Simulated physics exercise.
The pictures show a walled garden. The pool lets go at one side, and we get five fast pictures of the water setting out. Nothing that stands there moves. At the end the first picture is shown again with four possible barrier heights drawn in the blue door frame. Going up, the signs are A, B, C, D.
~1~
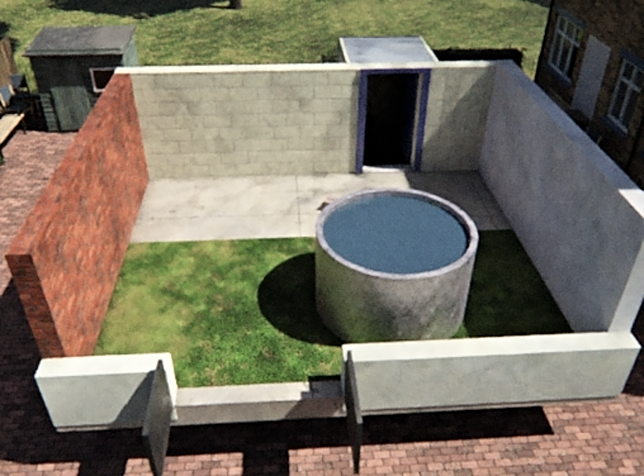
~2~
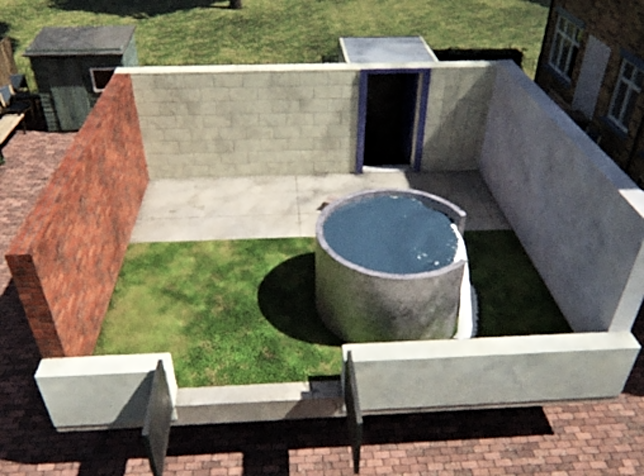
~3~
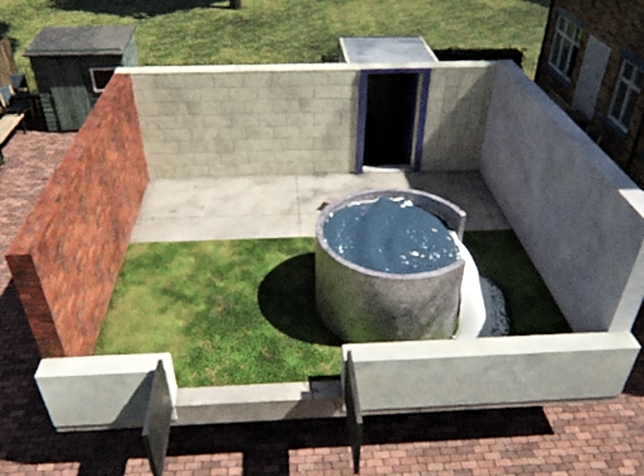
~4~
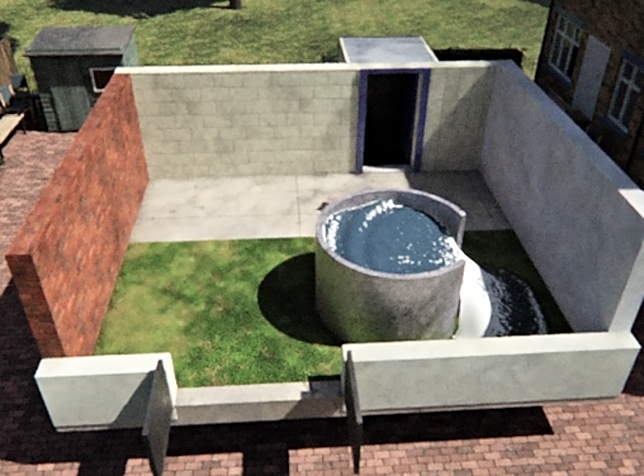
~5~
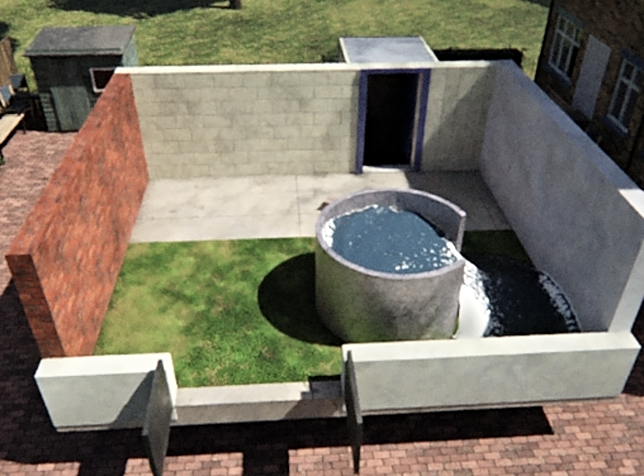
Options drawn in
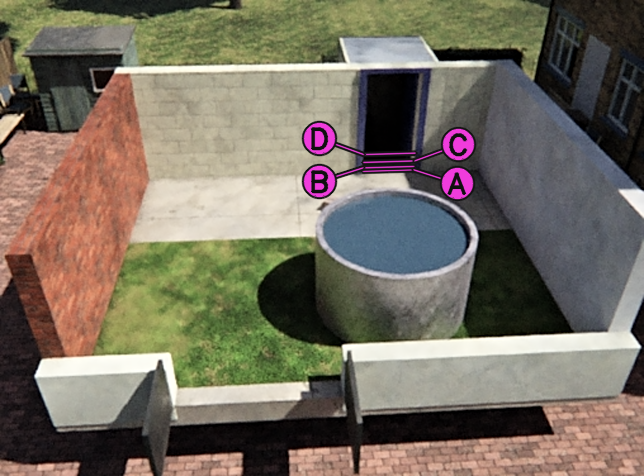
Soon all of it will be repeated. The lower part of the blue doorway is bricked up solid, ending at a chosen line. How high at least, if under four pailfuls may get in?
Take C.
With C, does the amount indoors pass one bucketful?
No, less.
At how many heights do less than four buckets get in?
Two of them.
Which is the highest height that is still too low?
That would be B.
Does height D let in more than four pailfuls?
No.
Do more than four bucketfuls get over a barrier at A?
Yes, that goes wrong.
On the marked copy, A at (388, 170); B at (388, 167); C at (389, 161); D at (389, 153); from the bottom up A, B, C, D.
For height A, some 25 bucketfuls get in.
For height B, about 8 bucketfuls get in.
For height C, a splash gets over, under a bucket.
For height D, nothing gets over.
